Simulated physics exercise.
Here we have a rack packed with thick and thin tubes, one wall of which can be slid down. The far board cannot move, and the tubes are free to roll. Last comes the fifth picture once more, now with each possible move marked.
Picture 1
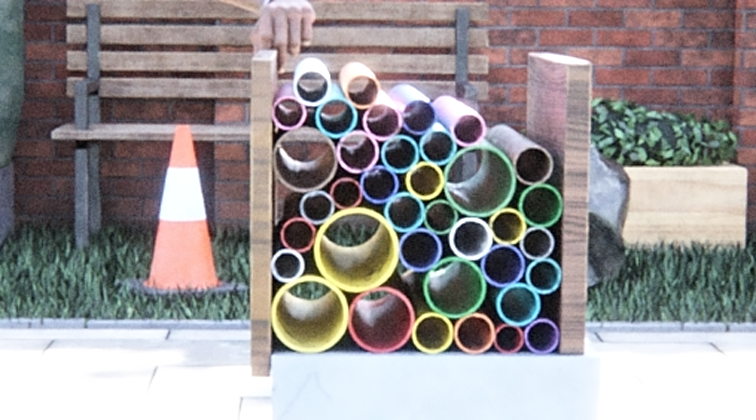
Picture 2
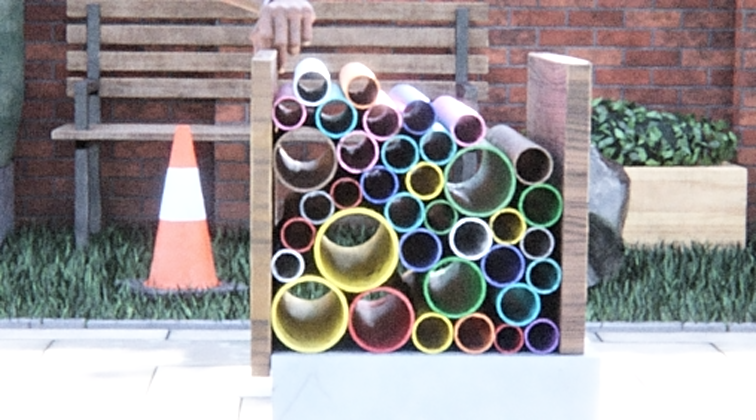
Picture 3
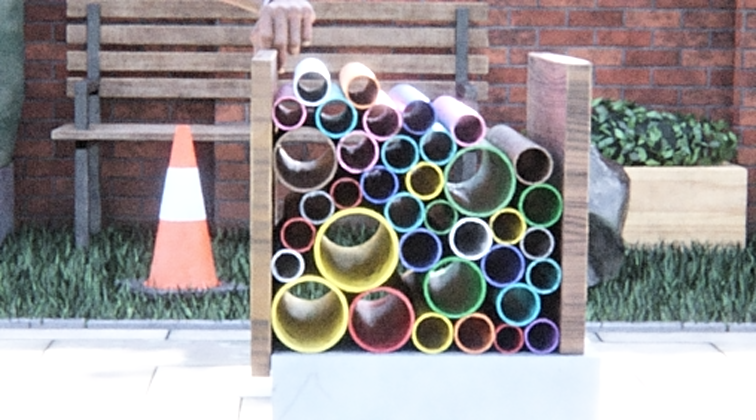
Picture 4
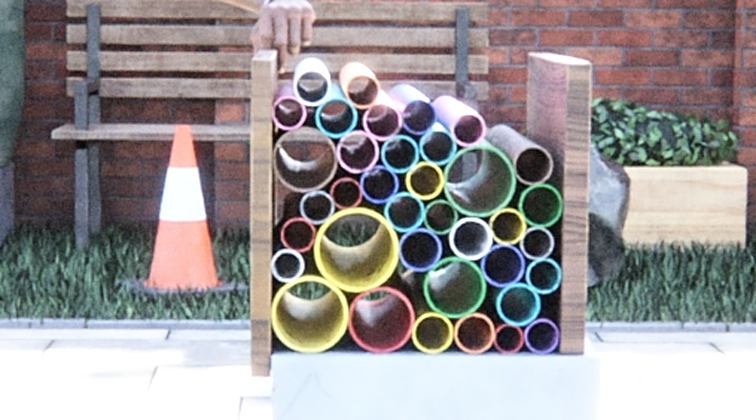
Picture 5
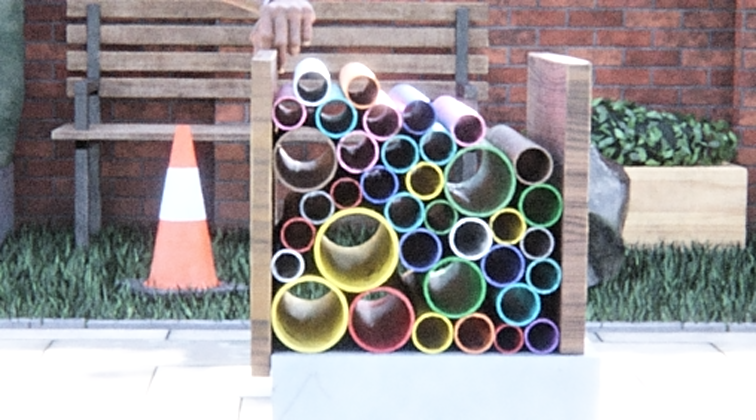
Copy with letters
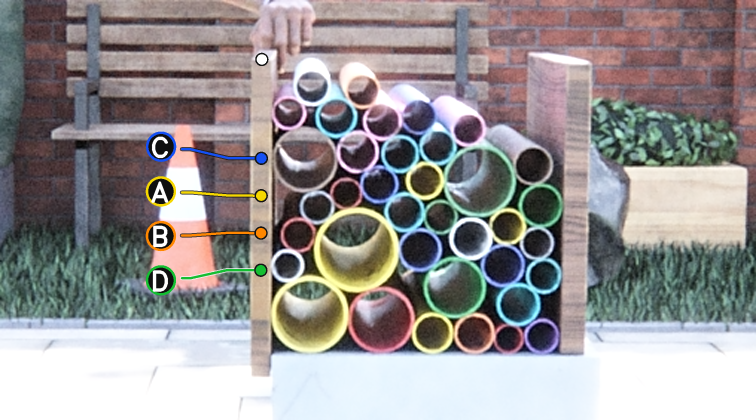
A hand rests on the left board of a rack of colourful tubes, and nothing moves.
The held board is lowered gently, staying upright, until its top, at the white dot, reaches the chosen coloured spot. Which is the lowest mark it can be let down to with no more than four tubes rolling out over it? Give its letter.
No lower than A.
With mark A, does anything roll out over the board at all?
Yes.
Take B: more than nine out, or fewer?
Fewer than nine.
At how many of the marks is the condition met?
Two of the four.
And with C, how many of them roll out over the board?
The count is two.
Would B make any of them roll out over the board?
At B: Yes.
On the marked copy, A at (261, 196); B at (261, 233); C at (261, 158); D at (261, 271); the white dot at (262, 60).
With A. Early on, top of the board (273, 124).
Further on, top of the board (272, 195).
At the end, top of the board (272, 195), two out over the board.
As for the rest, B more than four out over the board; C two out over the board; D more than four out over the board.
